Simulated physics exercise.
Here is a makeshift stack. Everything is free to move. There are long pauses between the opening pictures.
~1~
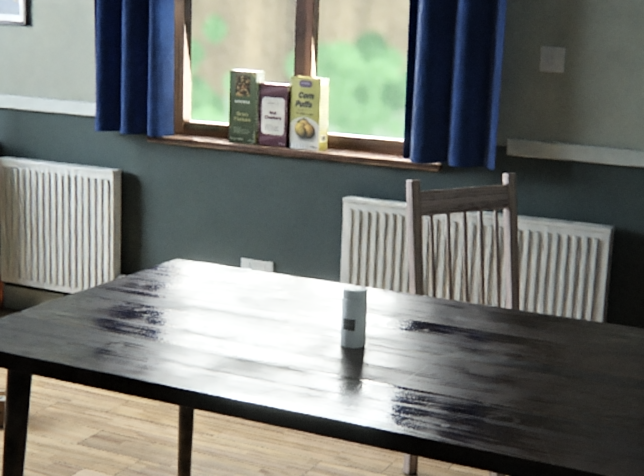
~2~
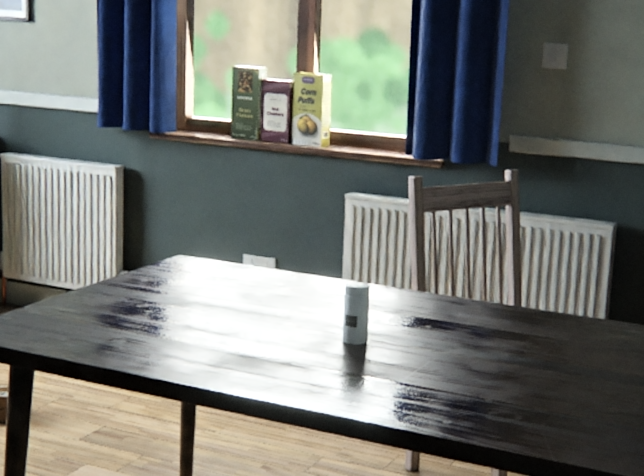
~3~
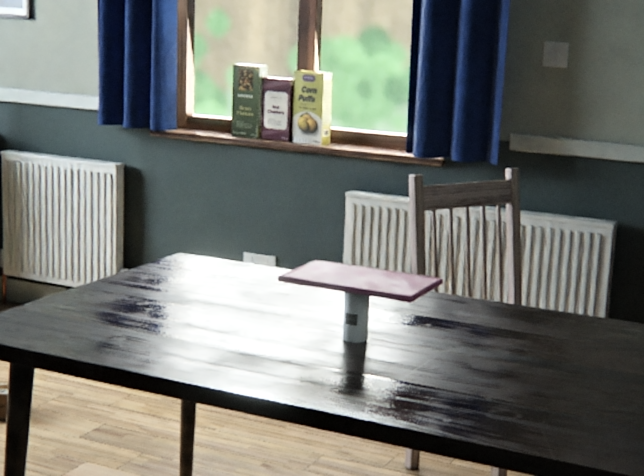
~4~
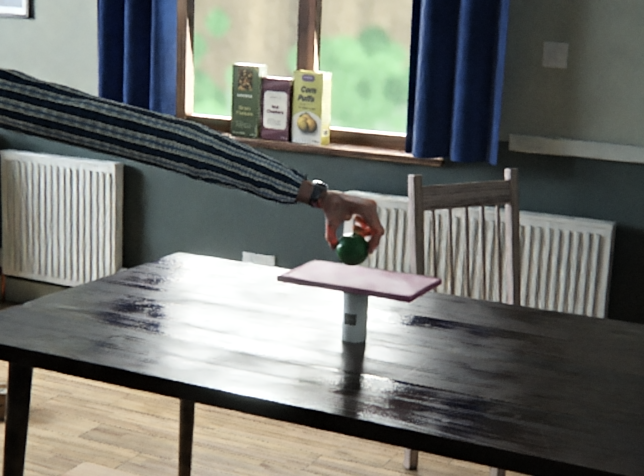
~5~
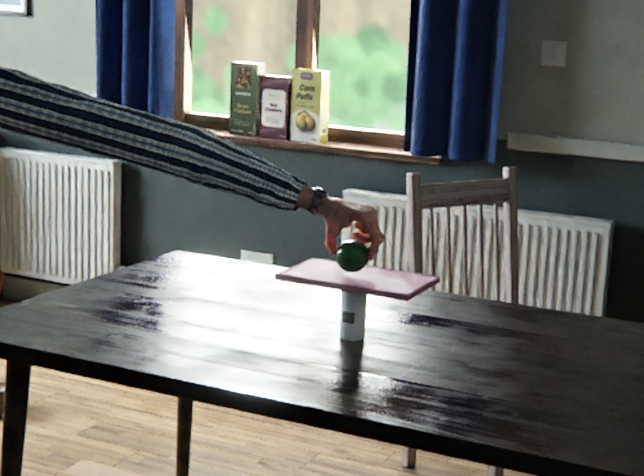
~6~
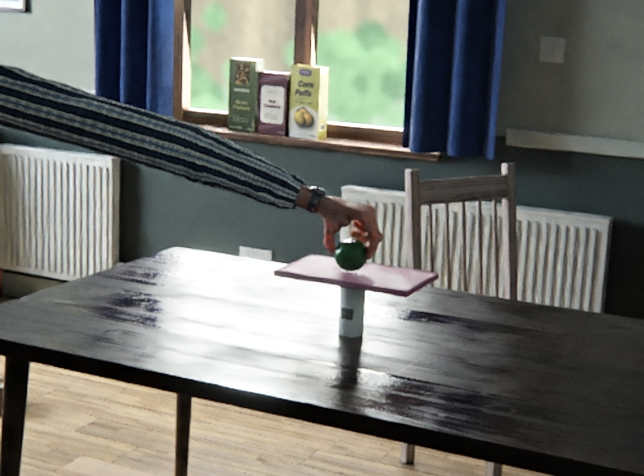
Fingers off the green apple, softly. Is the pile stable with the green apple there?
As it turns out, it stays up.
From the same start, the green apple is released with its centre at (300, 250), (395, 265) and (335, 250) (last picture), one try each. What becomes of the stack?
In the first case it comes apart; in the second case it comes apart; in the third case it holds.
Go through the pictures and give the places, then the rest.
The last thing is not in view yet; white shaker (354, 316), in the first picture.
The last thing is not in view yet; white shaker (356, 313), in the second picture.
The last thing is not in view yet; white shaker (356, 311), in the third picture.
On its way; green apple (353, 249); white shaker (355, 311), in the fourth picture.
Set down, still held; green apple (352, 256); white shaker (353, 309), in the fifth picture.
Set down, still held; green apple (351, 255); white shaker (352, 306), in the sixth picture.
Then, 0.30 s after the last picture, nothing has stirred.
Then, 0.70 s after the last picture, green apple resting near (351, 256).
At rest, all 3 in place. Seen from the same camera at the end, green apple near (351, 256). The stack keeps its balance.
